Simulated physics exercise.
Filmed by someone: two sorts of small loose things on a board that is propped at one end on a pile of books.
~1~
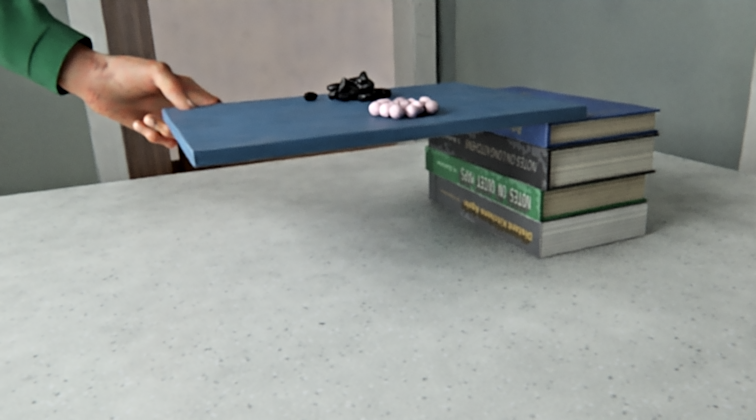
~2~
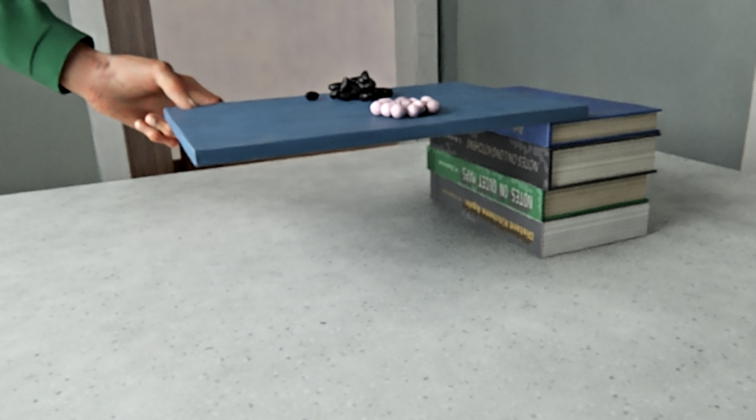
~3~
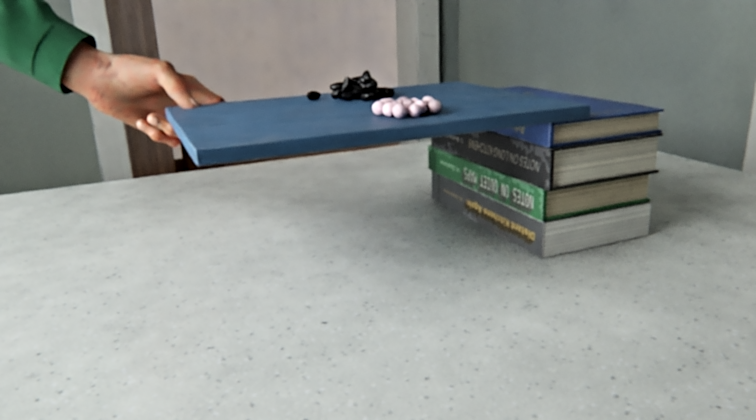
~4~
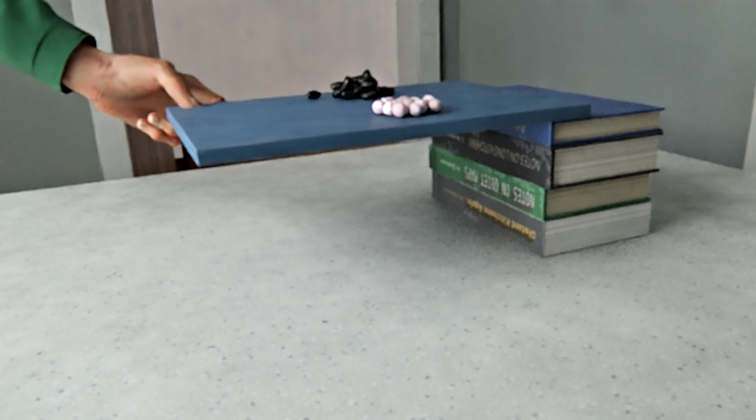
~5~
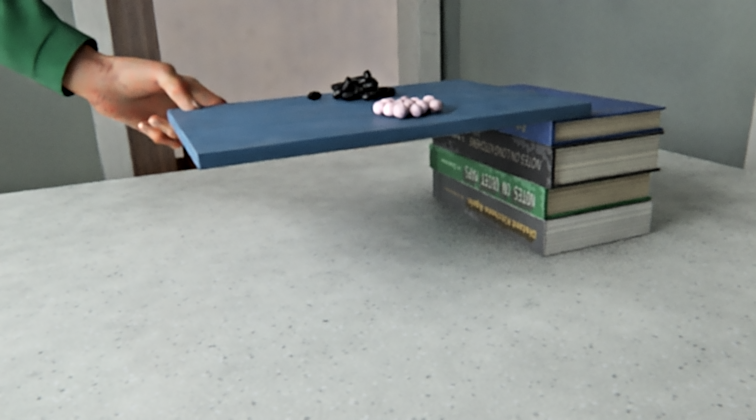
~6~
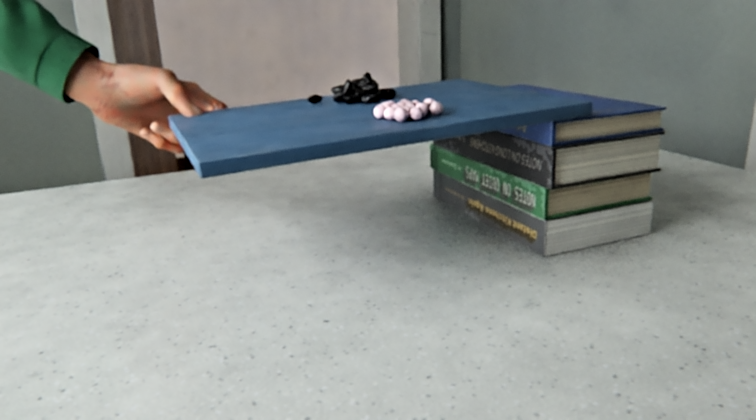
On a speckled grey tabletop, a hand at the left held a blue board resting on four stacked books, then lowered its end very slightly while the pale beads and black beans stayed put.
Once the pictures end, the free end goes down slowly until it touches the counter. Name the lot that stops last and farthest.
Foreground group.
Then, 0.63 s past the last view, board sloping at 15°; front lot all still on the board; back lot all still on the board.
Then, 1.18 s past the last view, board sloping at 25°; front lot mostly up to a board's length out; back lot nearly all still on the board.
Then, 1.65 s past the last view, board resting at 25°; front lot mostly one to two board lengths out; back lot mostly at the foot of the board.
Finally, board resting at 25°; front lot mostly more than two board lengths out, about half gone off the counter; back lot mostly at the foot of the board; the front lot has gone farther.
